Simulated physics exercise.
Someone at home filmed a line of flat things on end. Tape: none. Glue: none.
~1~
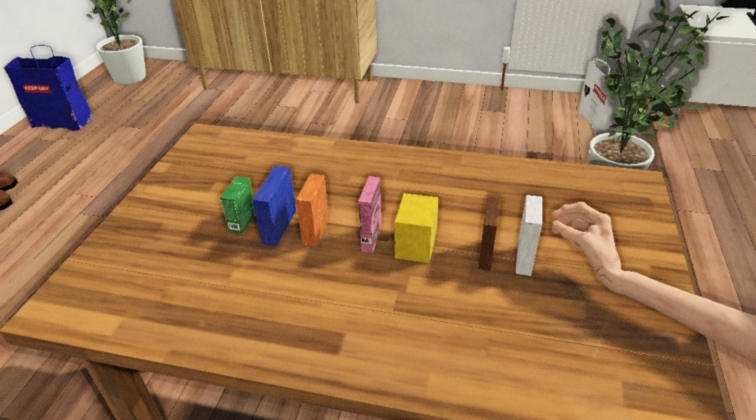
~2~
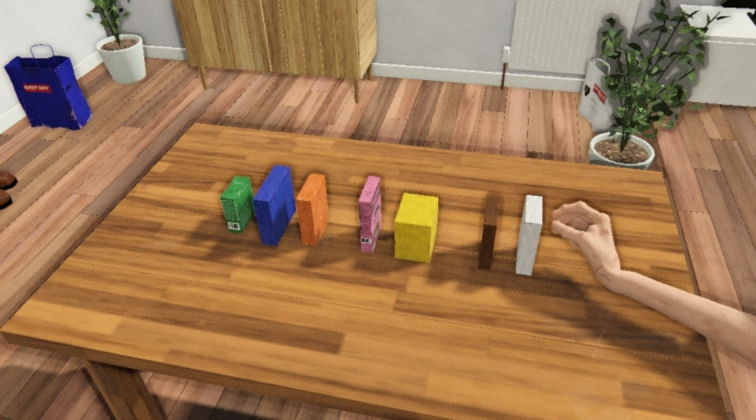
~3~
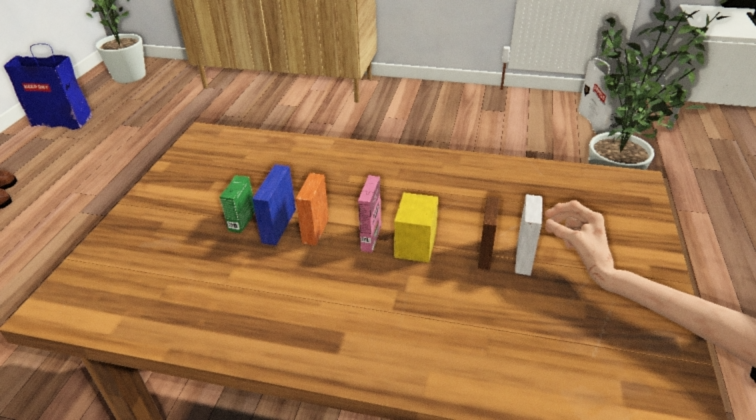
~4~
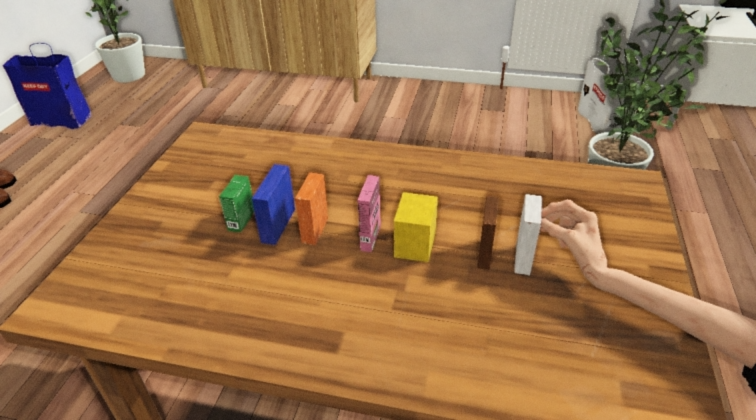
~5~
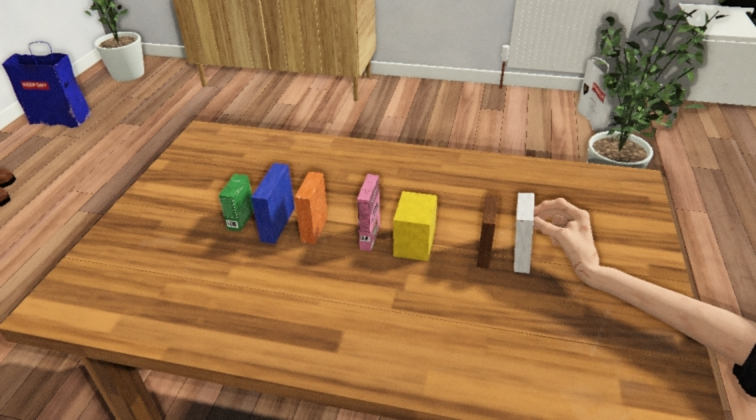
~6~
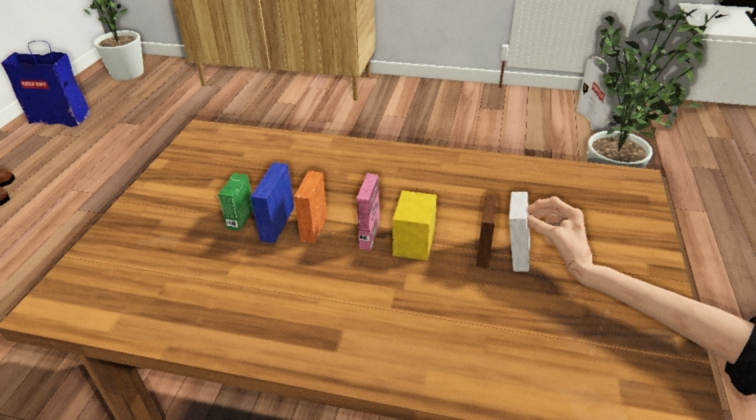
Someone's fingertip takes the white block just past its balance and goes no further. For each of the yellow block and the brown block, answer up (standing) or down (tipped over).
Yellow block - up, brown block - down.
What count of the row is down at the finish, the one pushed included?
Total: 2.
Then, 0.20 s on from there, white block 25° over; brown block turned 4° from how it was put near (485, 231).
Then, 0.40 s on from there, white block 63° over; brown block turned 56° from how it was put near (459, 234).
Then, 0.50 s on from there, white block 77° over; brown block on its side near (451, 244); yellow block shifted a little near (404, 224).
In the end, toppled on the table, brown block; the other 4 unmoved. At the end, from the last picture's camera, yellow block near (404, 224), brown block near (451, 244).
